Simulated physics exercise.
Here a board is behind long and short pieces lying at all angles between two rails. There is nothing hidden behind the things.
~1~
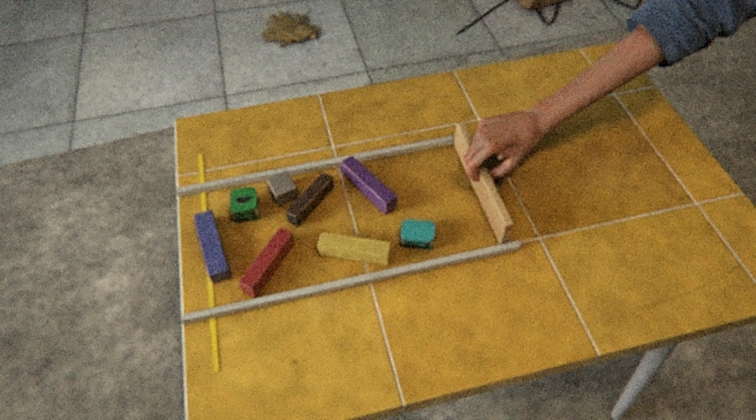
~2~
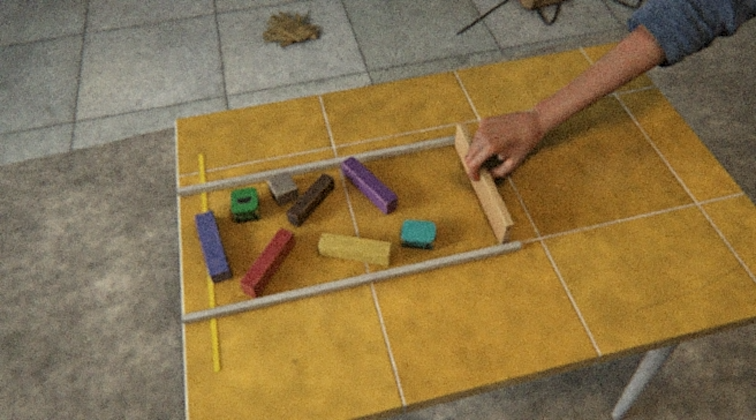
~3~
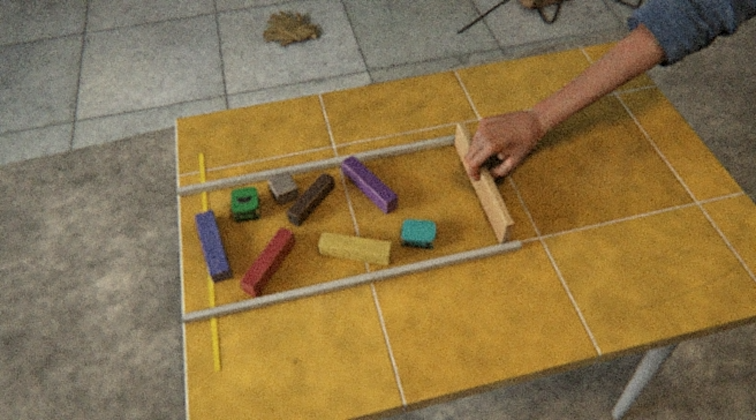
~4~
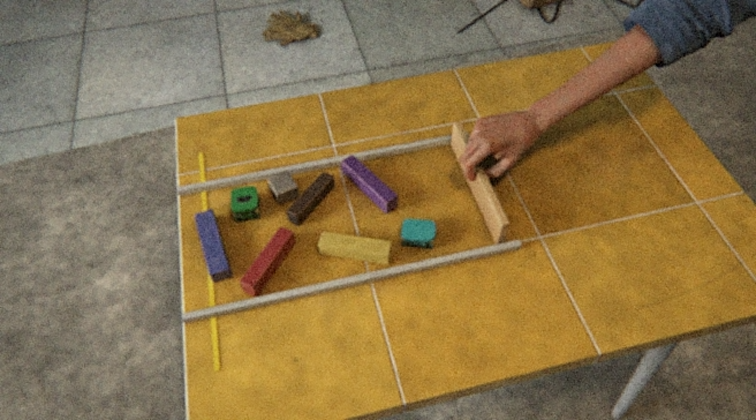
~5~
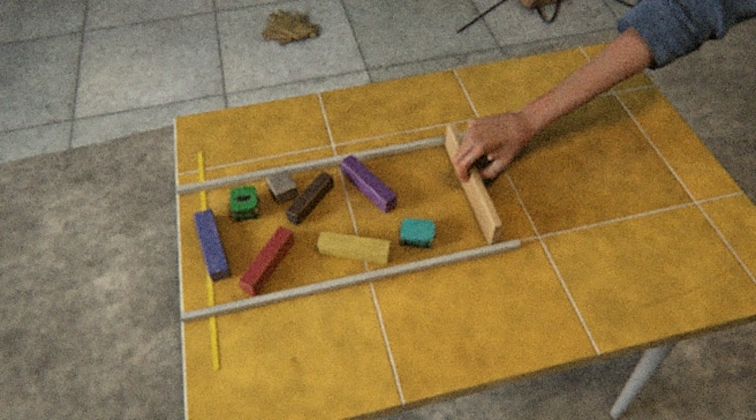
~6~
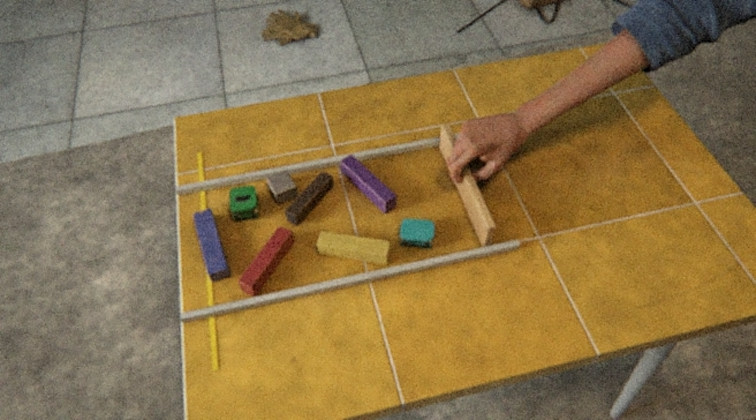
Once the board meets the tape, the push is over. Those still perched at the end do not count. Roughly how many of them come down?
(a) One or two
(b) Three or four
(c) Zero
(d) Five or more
d, five or more.
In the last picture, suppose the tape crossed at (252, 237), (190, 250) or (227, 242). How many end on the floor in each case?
In order: 1, 7 and 3.
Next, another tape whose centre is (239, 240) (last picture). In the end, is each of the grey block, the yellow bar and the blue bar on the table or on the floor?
The grey block stays put; the yellow bar stays put; and the blue bar topples off.
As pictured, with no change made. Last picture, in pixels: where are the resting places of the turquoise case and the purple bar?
I'd put one at around (191, 288) and the other at around (195, 217).
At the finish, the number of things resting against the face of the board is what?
2 end up touching it.
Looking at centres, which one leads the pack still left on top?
Black bar.
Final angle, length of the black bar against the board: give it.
About 0° out of line.
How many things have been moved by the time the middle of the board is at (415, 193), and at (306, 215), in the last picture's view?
1 and 7.
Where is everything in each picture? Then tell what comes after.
Blue bar (212, 245); green case (245, 205); red bar (268, 262); board (481, 181); tape (207, 248), in the first picture.
Green case (246, 205); board (482, 181), in the second picture.
Red bar (269, 261); purple bar (369, 184), in the third picture.
Blue bar (213, 245); grey block (283, 187), in the fourth picture.
Green case (245, 203); black bar (311, 198), in the fifth picture.
Blue bar (212, 244); green case (245, 204); red bar (268, 260); board (465, 183); tape (206, 246), in the sixth picture.
Soon after, none off yet; blue bar at rest near (212, 244); green case at rest near (245, 204); red bar at rest near (268, 260).
After that, none off yet; blue bar moving near (206, 245); green case displaced about its own width near (222, 211); red bar displaced a little near (236, 257).
In the end, the number that fall off is five or more; gone, yellow bar, grey block, red bar, green case and blue bar.
